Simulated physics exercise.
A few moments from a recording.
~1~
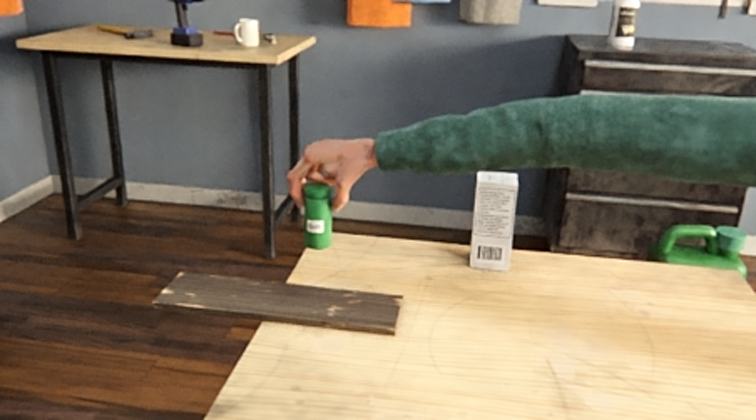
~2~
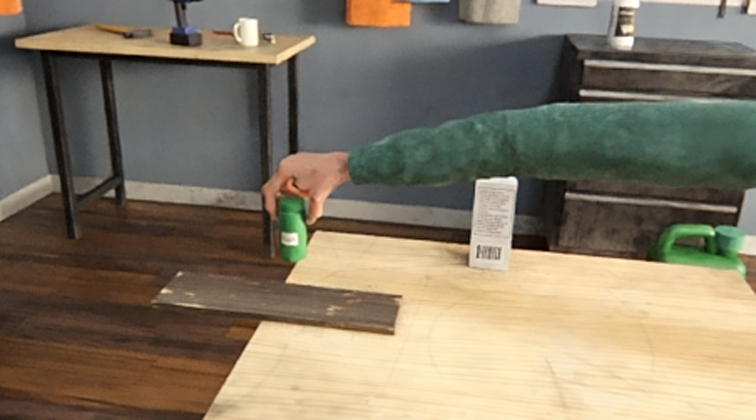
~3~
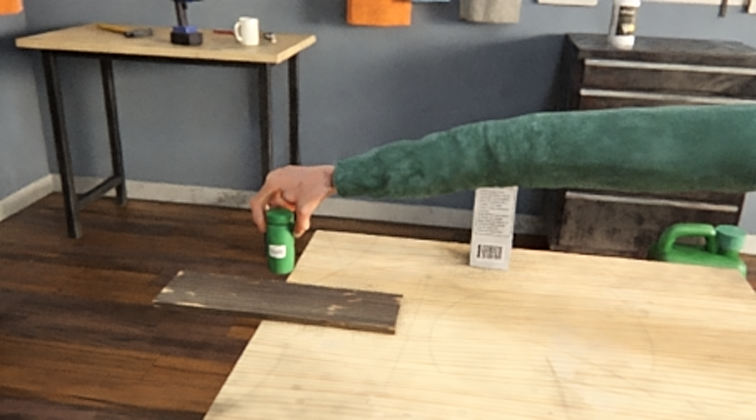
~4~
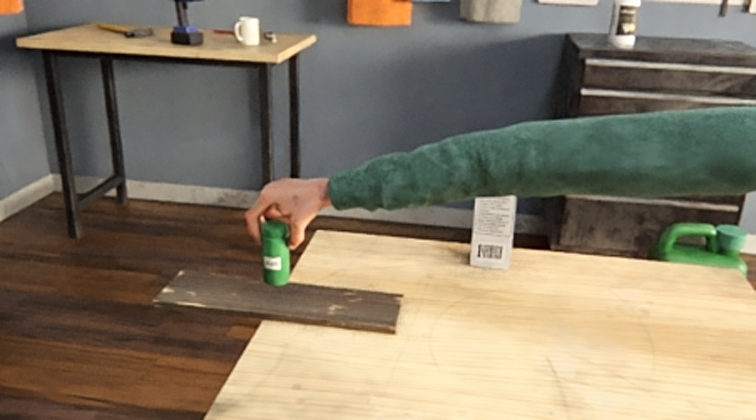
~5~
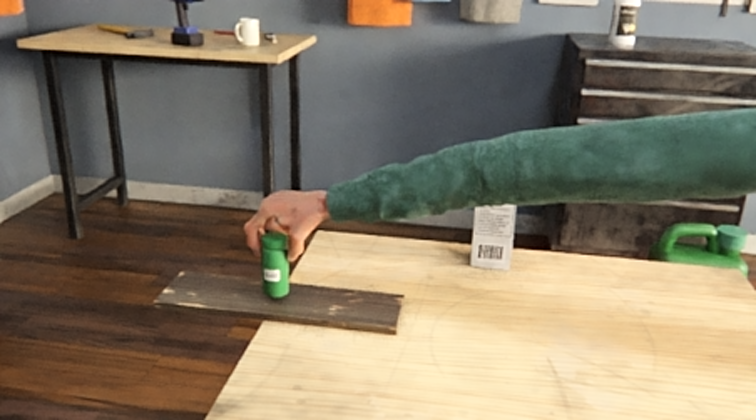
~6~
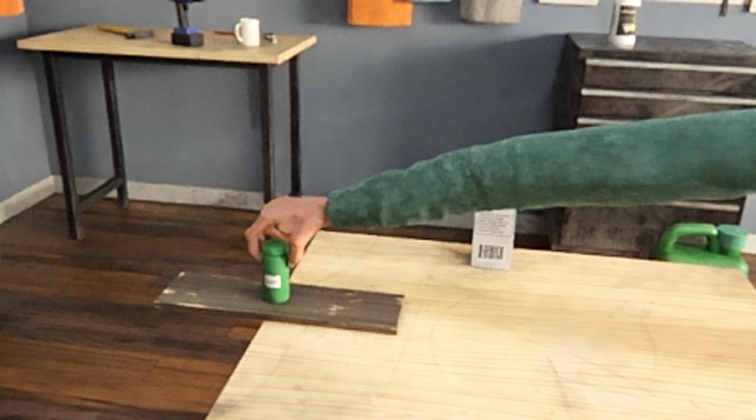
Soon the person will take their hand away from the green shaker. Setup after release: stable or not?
In the end it stays stable on the table.
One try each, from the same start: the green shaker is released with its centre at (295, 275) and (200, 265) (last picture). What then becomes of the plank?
So, first go it stays in place, second go it tumbles down.
Then, 0.80 s later than the last frame, all is still.
Then, 1.70 s later than the last frame, green shaker resting near (276, 271).
When it is over, all 3 as before. End places, in pixels of the last picture, green shaker near (276, 271). The plank stays on the table.
